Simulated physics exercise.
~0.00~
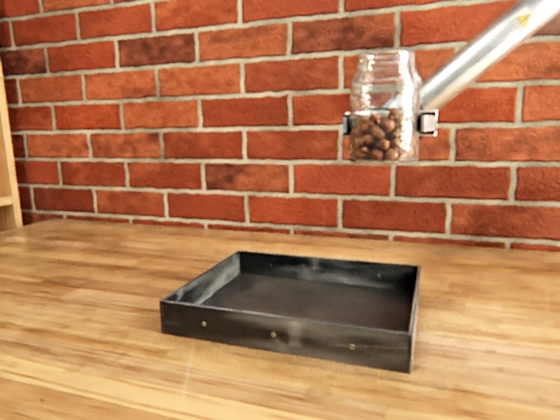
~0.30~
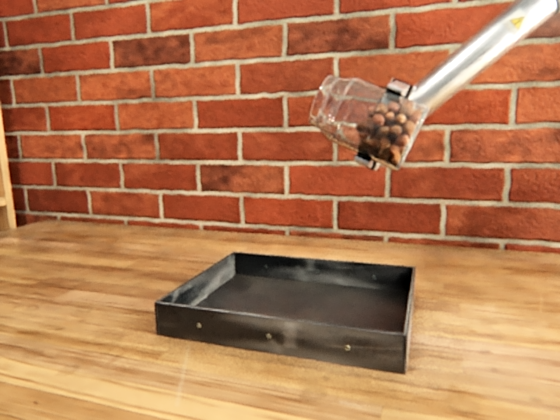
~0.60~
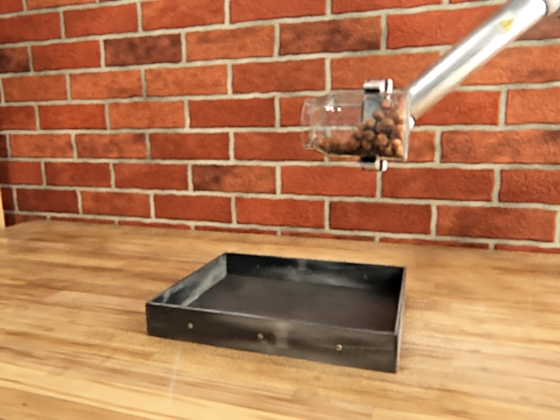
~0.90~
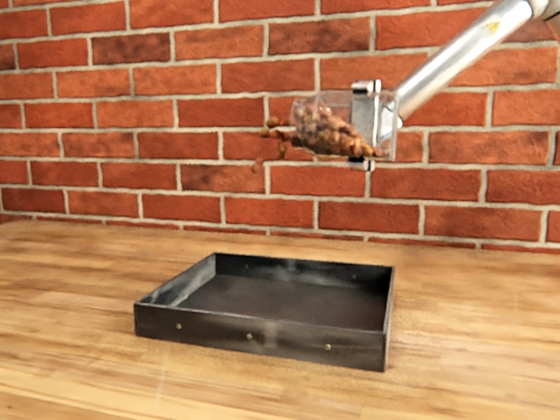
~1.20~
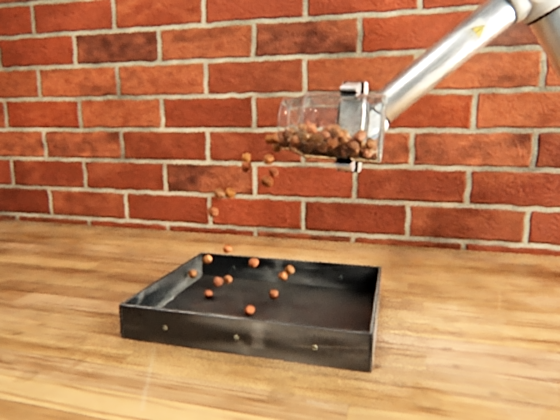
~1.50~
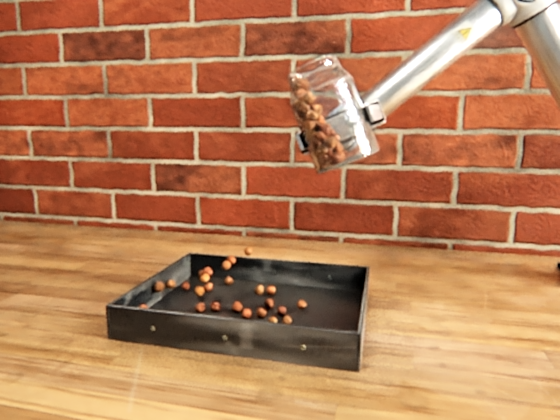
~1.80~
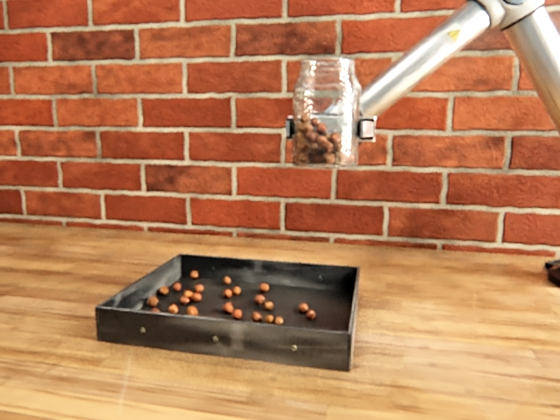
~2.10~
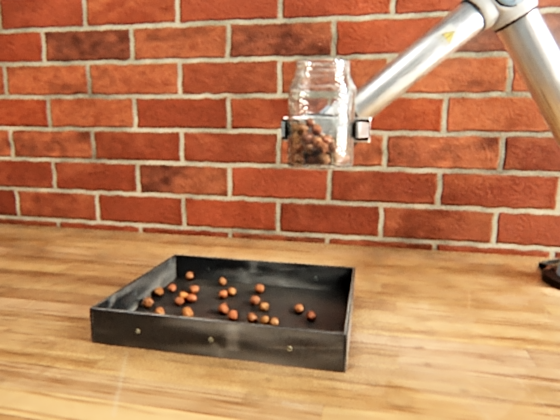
On a light wooden tabletop before a red brick wall, seen from the front and slightly above, a shallow black tray sits near the middle. Above it to the right, a silvery robot arm grips a clear glass jar partly filled with brown hazelnuts. The arm tips the jar leftward onto its side, and the nuts slide toward the mouth. A stream of them spills out, dropping into the tray and scattering. The arm then swings the jar back upright, ending with most of the nuts still inside and a smaller share resting across the tray.
